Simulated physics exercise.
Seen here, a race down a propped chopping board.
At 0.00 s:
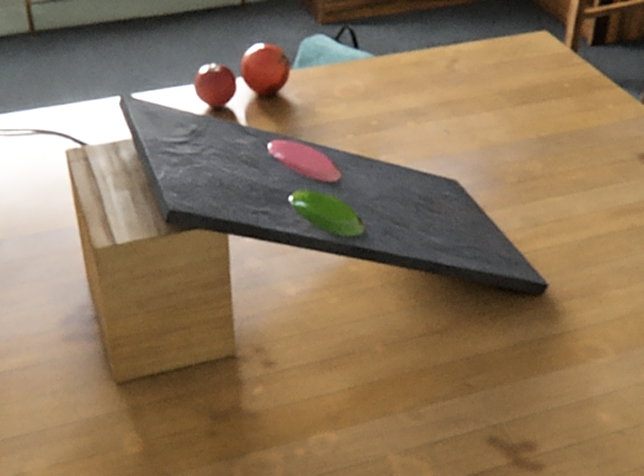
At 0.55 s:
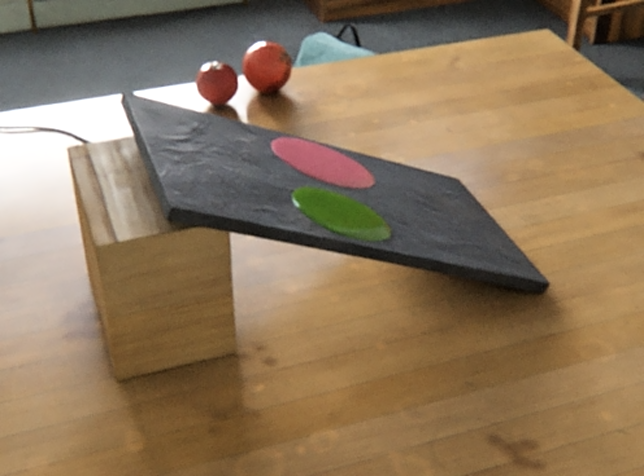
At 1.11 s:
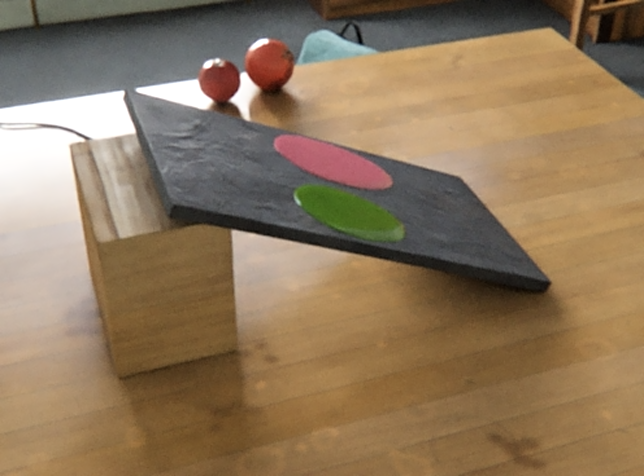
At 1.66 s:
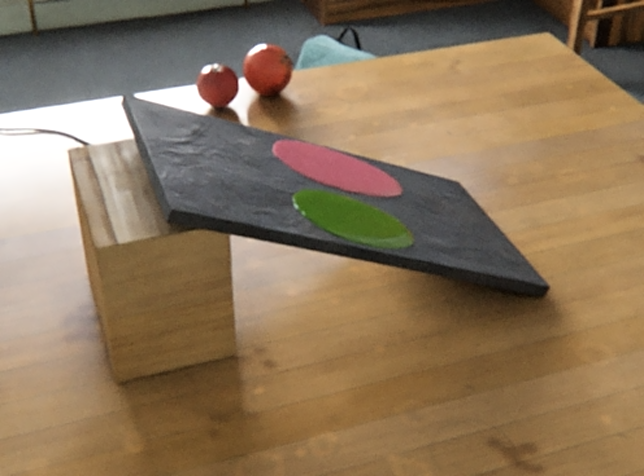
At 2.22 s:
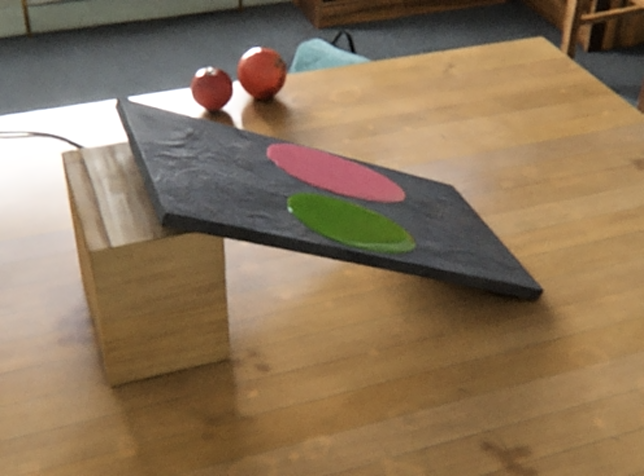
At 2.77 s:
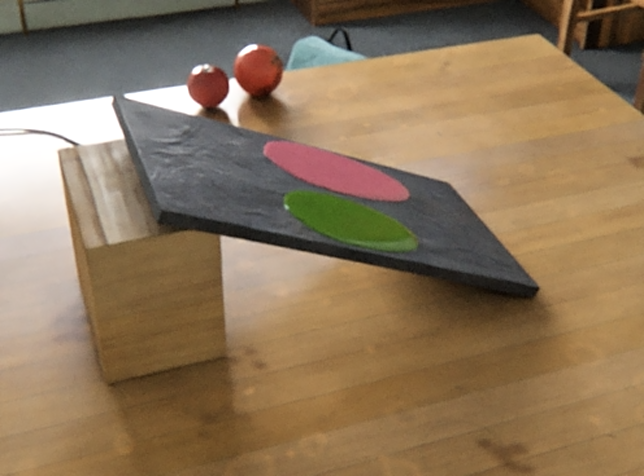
A dark slate chopping board leans on a pale wooden block at the left of a wooden table, sloping down to the right, seen from slightly above. A pink sauce puddle lies behind a green one on the board, with two red balls and something teal further back. Both puddles spread down the slope, quickly first and then more slowly, while the view shifts slightly.
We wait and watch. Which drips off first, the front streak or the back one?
The farther one.
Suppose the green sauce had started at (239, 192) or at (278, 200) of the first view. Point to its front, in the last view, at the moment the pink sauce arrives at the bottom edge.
One: (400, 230). Two: (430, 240).
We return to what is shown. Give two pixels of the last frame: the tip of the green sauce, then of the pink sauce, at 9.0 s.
About (455, 243) and (456, 201).
By 6.1 s, the green sauce is three quarters of the way down; the pink sauce is close to the edge.
By 11.2 s, the green sauce is three quarters of the way down; the pink sauce is at the low edge.
